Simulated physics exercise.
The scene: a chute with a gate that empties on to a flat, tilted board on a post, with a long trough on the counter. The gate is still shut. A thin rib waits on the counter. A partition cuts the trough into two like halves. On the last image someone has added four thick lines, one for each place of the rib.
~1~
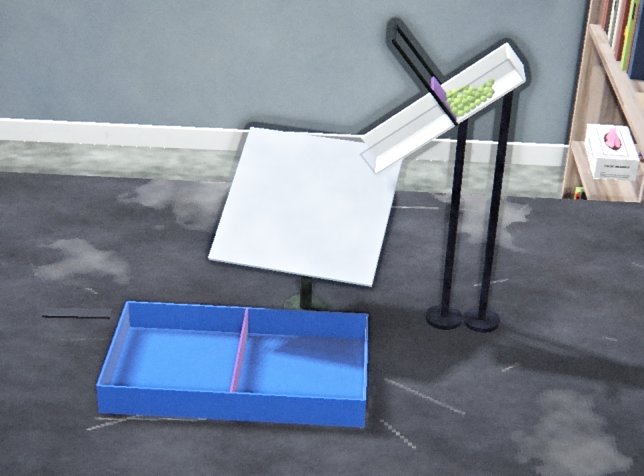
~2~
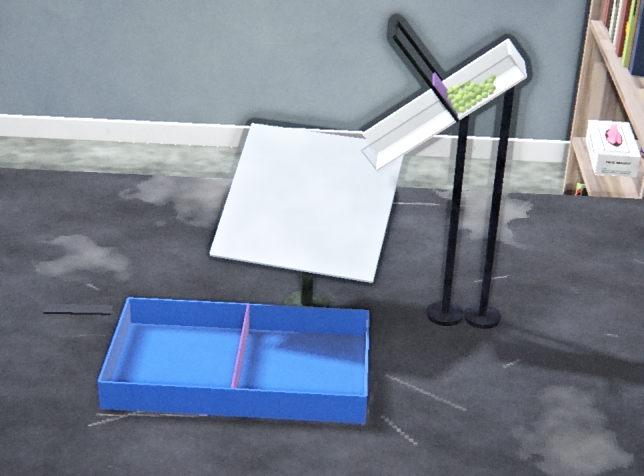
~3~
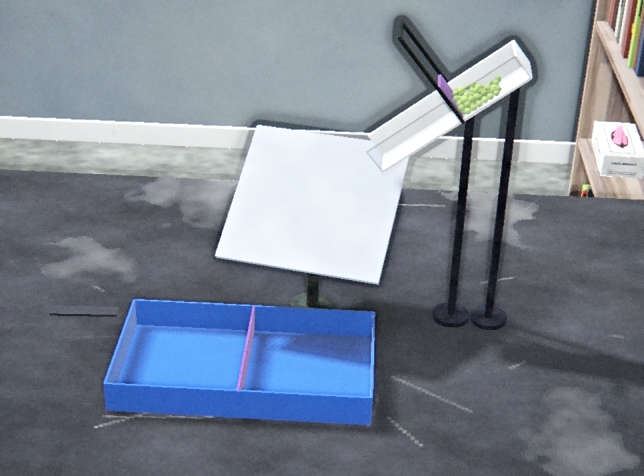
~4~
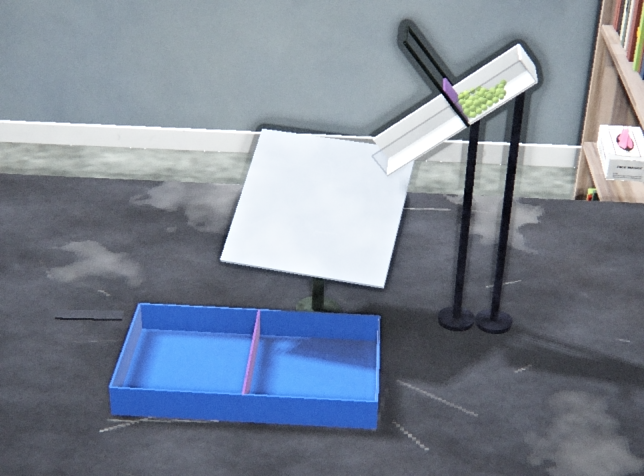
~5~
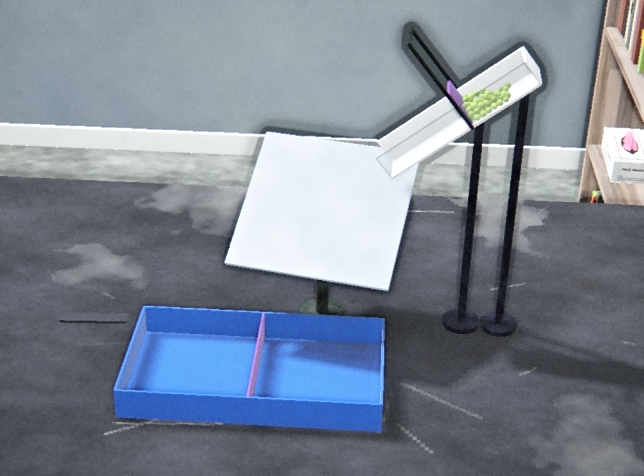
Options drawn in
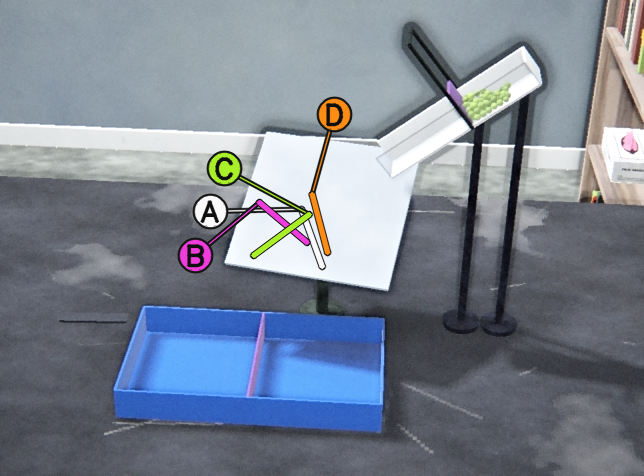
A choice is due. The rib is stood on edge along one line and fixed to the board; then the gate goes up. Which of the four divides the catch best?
The best line is C.
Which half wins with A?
More lands on the right.
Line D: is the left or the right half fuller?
The right half.
On the marked copy, line A from (301, 209) to (322, 266); line B from (259, 202) to (307, 242); line C from (309, 214) to (253, 255); line D from (312, 194) to (327, 252).
With A, of what is caught, a small share in the left half, all but a few in the right.
With B, of what is caught, a small share in the left half, all but a few in the right.
With C, of what is caught, close to two thirds in the left half, close to a third in the right.
With D, of what is caught, only a few in the left half, all but a few in the right.
